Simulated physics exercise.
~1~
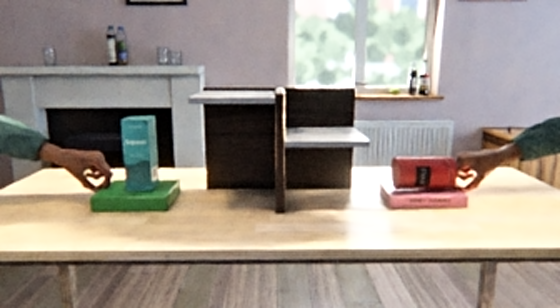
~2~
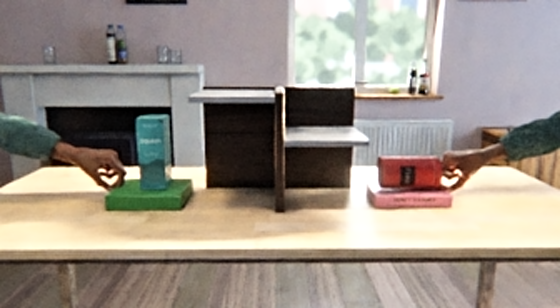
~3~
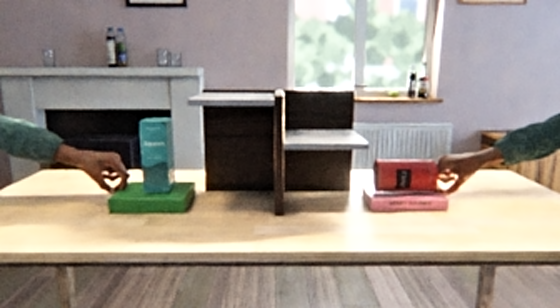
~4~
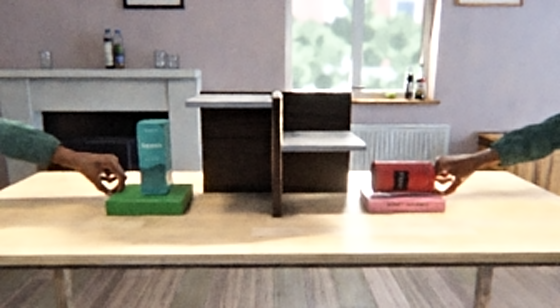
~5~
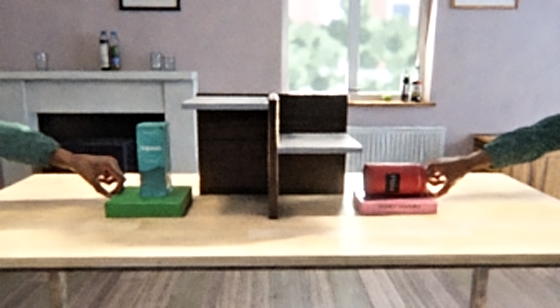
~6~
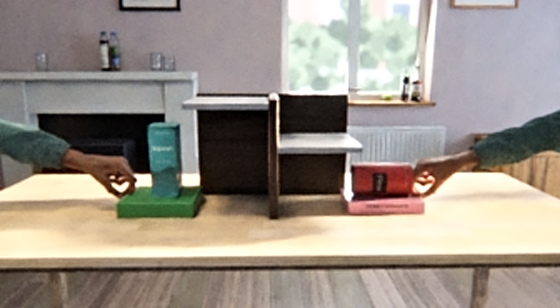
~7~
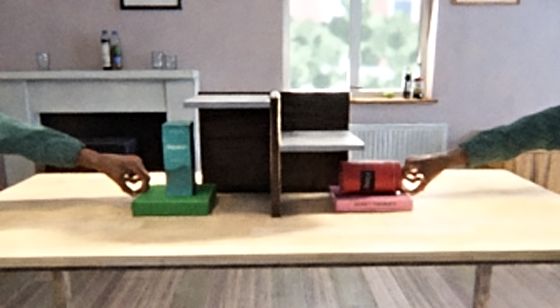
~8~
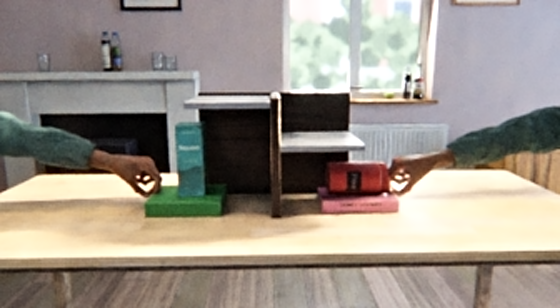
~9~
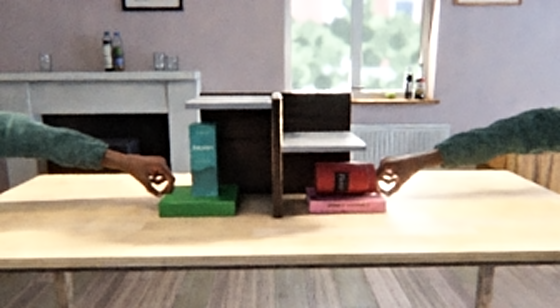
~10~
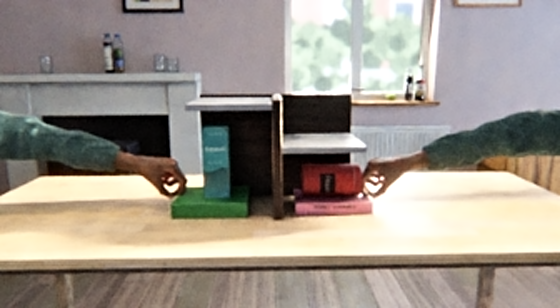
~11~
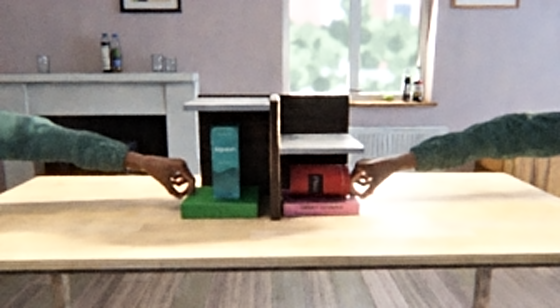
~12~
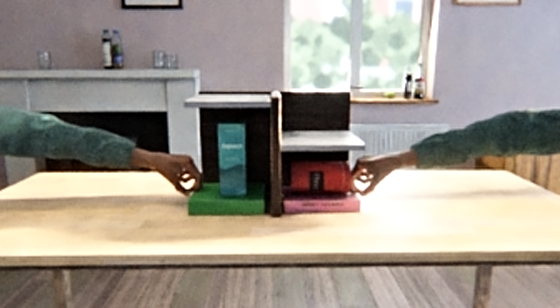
Two hands reach in from opposite sides of a pale wooden table, seen from the front in a room with a fireplace and a window, the view swaying slightly. The left hand is at a green tray carrying an upright turquoise carton, and the right is at a pink box with a red jar lying on top. Between them stands a dark shelf unit with two pale ledges, the left one higher. After a small shift inward and a near pause, both hands slide their loads steadily toward the middle. The carton and jar ride along, pass beneath the ledges untouched, and finish under them, still in place.
